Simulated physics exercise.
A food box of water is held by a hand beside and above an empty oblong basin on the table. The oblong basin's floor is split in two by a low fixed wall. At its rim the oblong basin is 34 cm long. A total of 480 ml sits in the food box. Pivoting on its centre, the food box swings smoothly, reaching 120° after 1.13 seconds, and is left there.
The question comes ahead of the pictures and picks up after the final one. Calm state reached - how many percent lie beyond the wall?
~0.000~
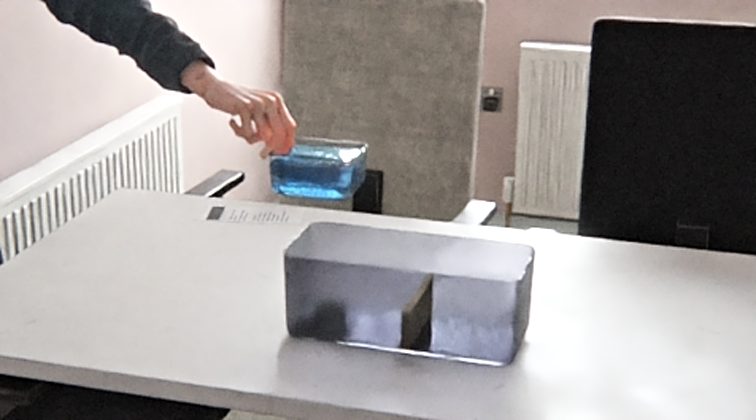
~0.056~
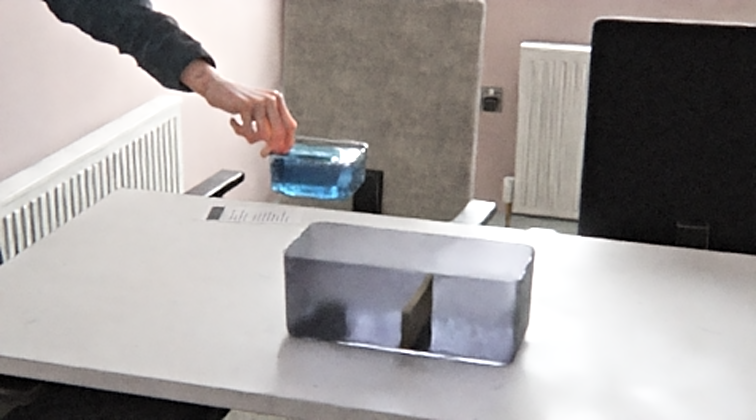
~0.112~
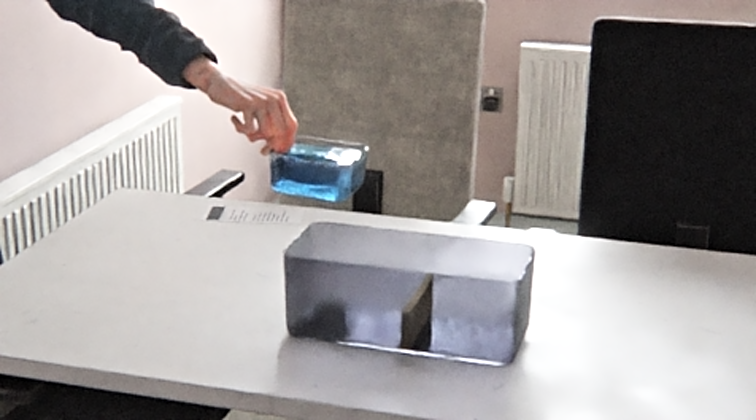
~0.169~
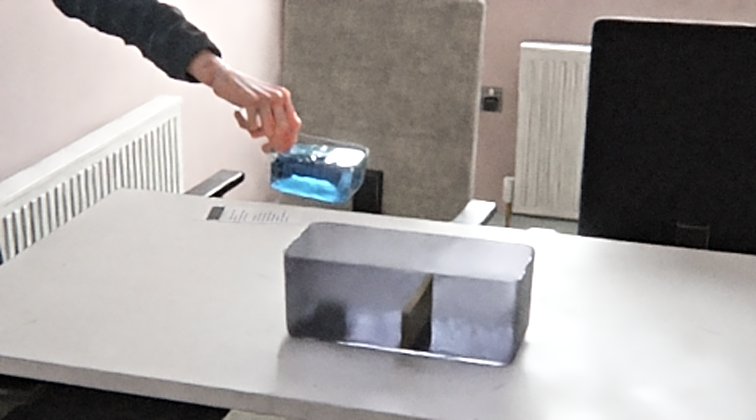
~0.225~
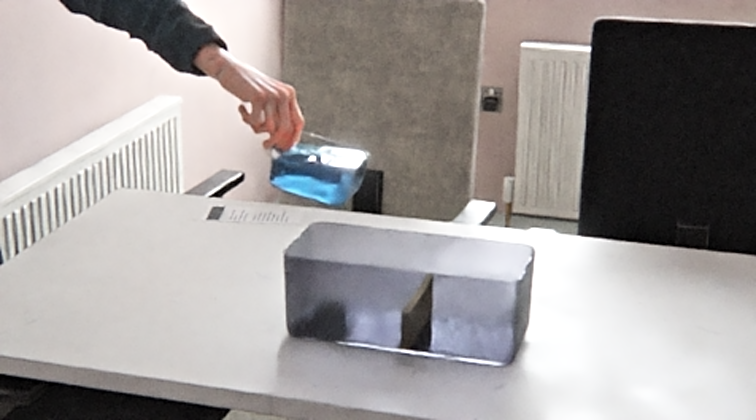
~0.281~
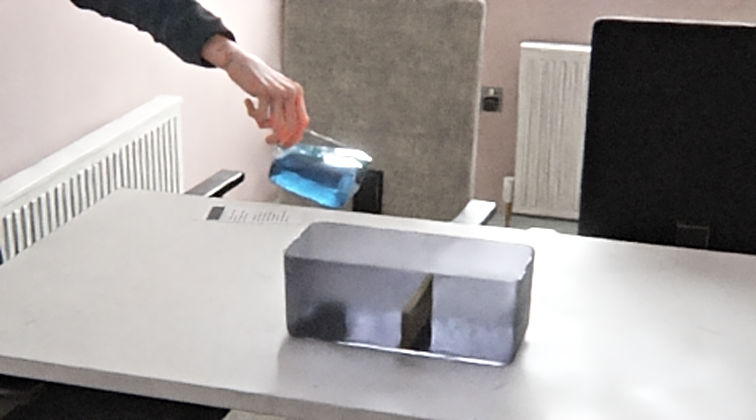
3 percent, roughly.
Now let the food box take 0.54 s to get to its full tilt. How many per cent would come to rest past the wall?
In that case, roughly 5 per cent.
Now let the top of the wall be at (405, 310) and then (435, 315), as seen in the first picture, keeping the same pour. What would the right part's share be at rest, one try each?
I'd say 45 percent on the first go, 15 percent on the next.
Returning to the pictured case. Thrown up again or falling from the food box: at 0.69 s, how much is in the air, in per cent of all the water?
Near 32 per cent at that time.
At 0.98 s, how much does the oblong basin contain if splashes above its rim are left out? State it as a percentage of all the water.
96 per cent or thereabouts.
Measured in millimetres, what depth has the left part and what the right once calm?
Depths: Left near 20 mm, right near 0 mm.
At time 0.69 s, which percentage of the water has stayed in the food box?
Roughly 22 per cent.
Then, 0.69 s in, the tilt is 80° and 22 per cent is still to pour, 45 is left of the wall and 1 right of it.
Then, 0.98 s in, the tilt is 115° and 1 per cent is still to pour, 93 is left of the wall and 2 right of it.
Then, 1.29 s in, the tilt is 120° and 0 per cent is still to pour, 96 is left of the wall and 3 right of it.
Then, 1.63 s in, the tilt is 120° and 0 per cent is still to pour, 96 is left of the wall and 3 right of it.
Finally, 96 per cent lies left of the wall, 3 right of it and 1 outside.
